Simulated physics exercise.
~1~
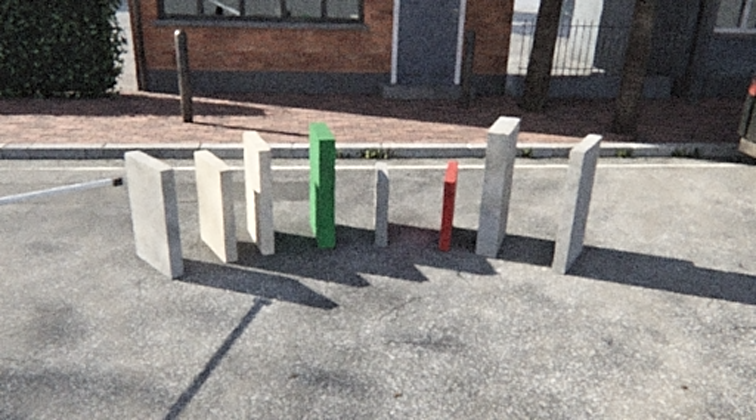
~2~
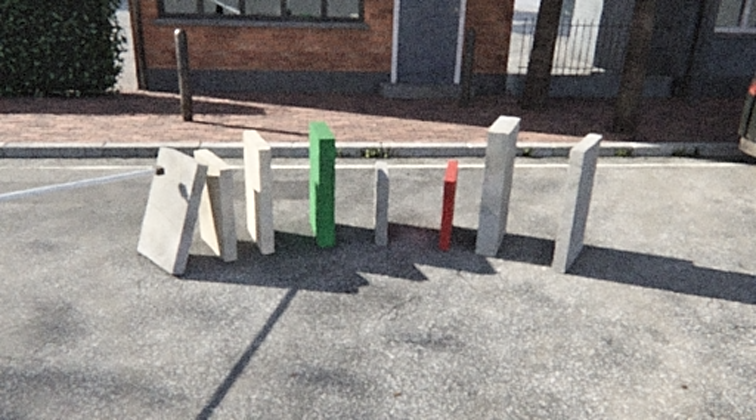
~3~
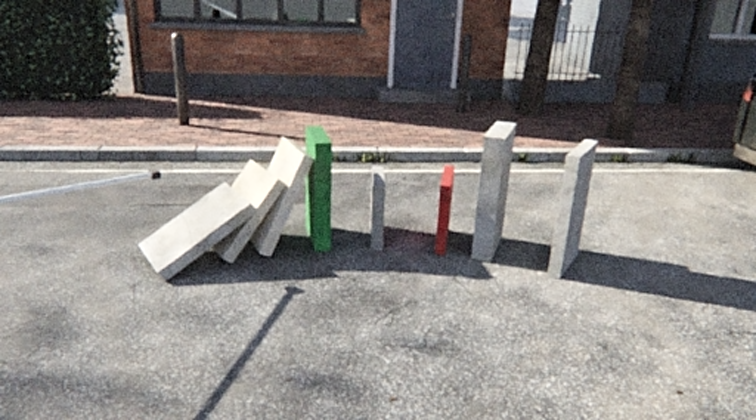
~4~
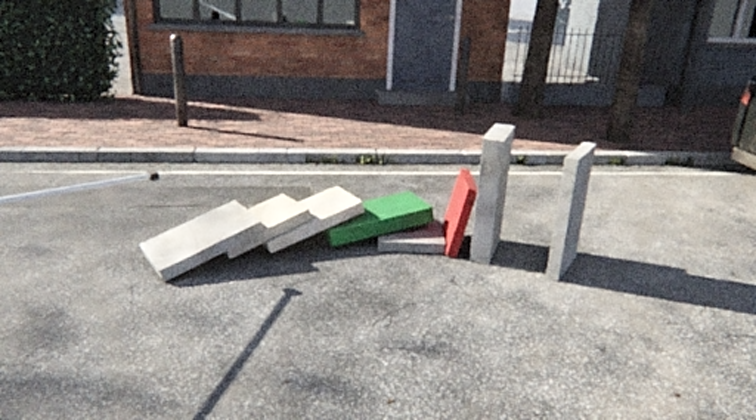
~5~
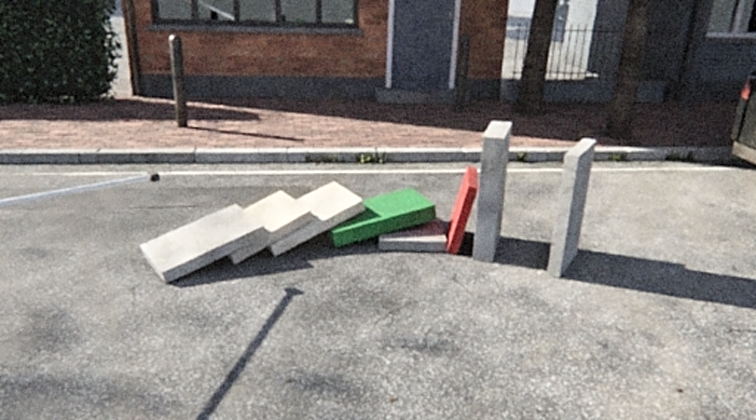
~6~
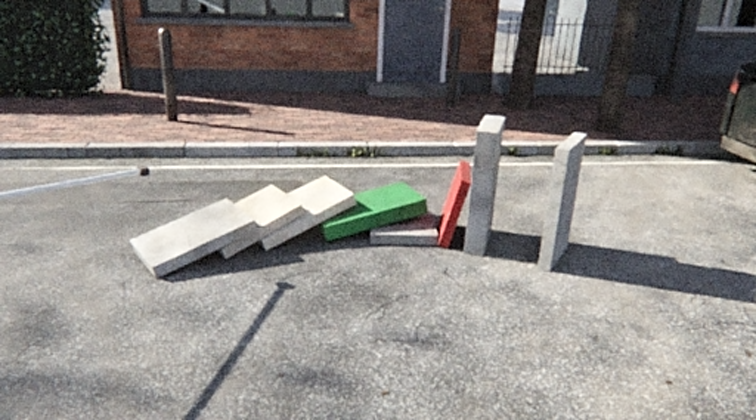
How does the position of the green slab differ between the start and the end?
At the start the green slab stands upright in the row, and at the end it is lying on its side.
